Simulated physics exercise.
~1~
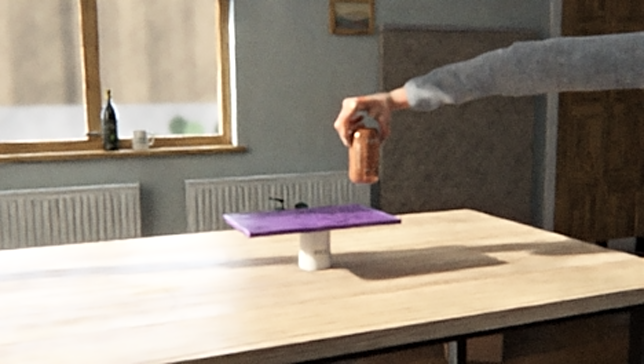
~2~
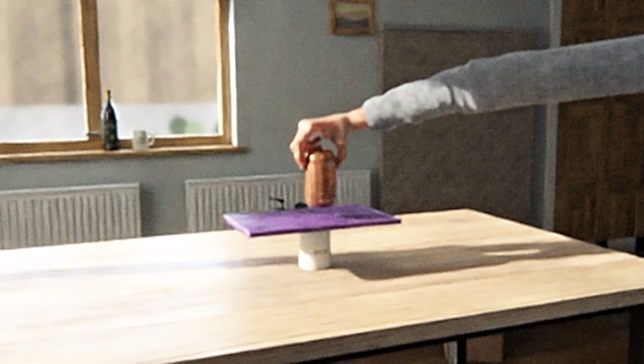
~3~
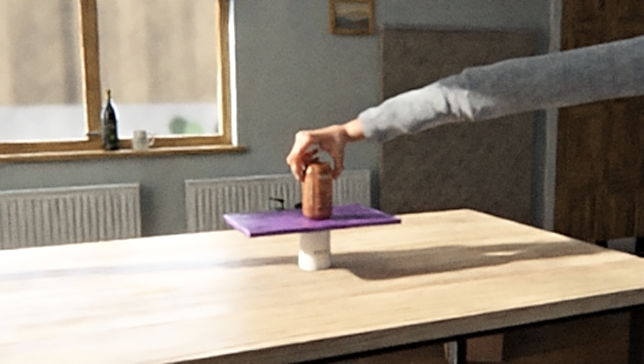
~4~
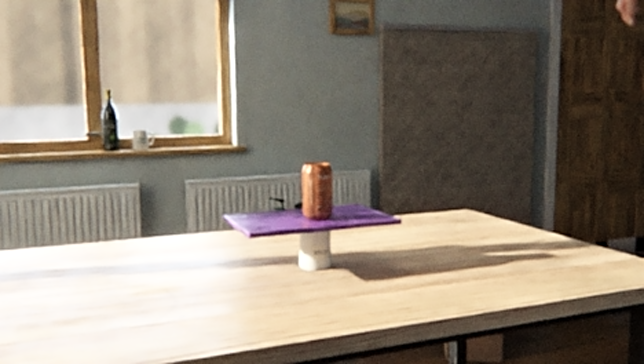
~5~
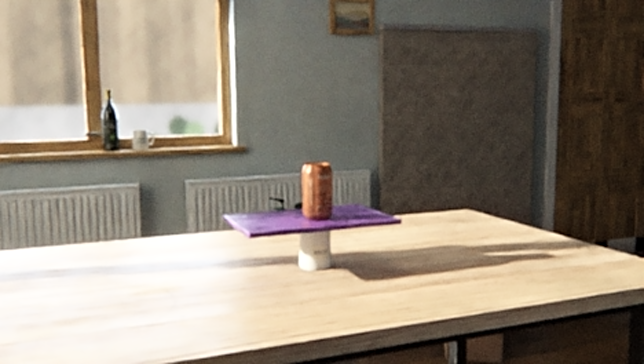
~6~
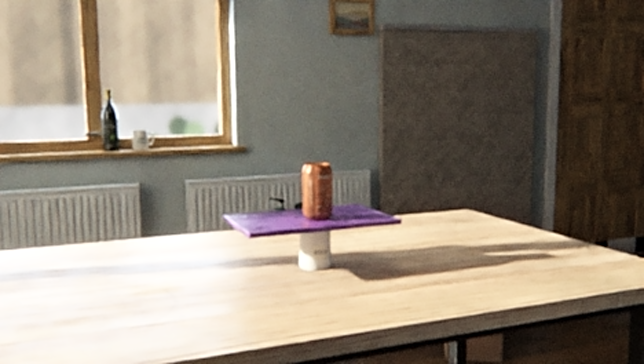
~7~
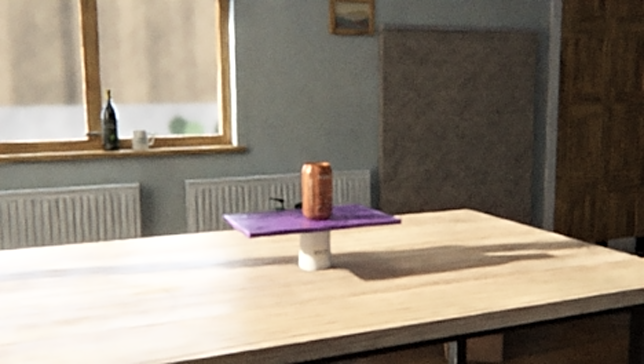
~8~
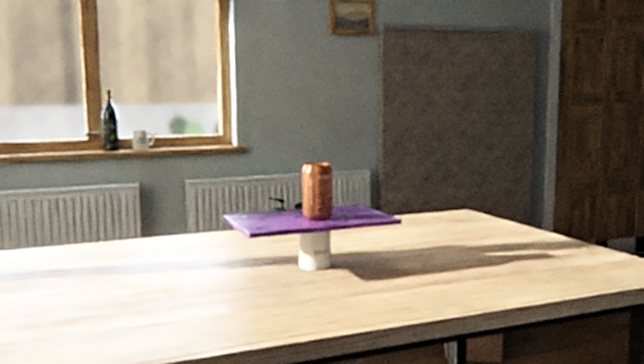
On a wooden table, a hand sets an orange can on a balanced purple board, which holds.
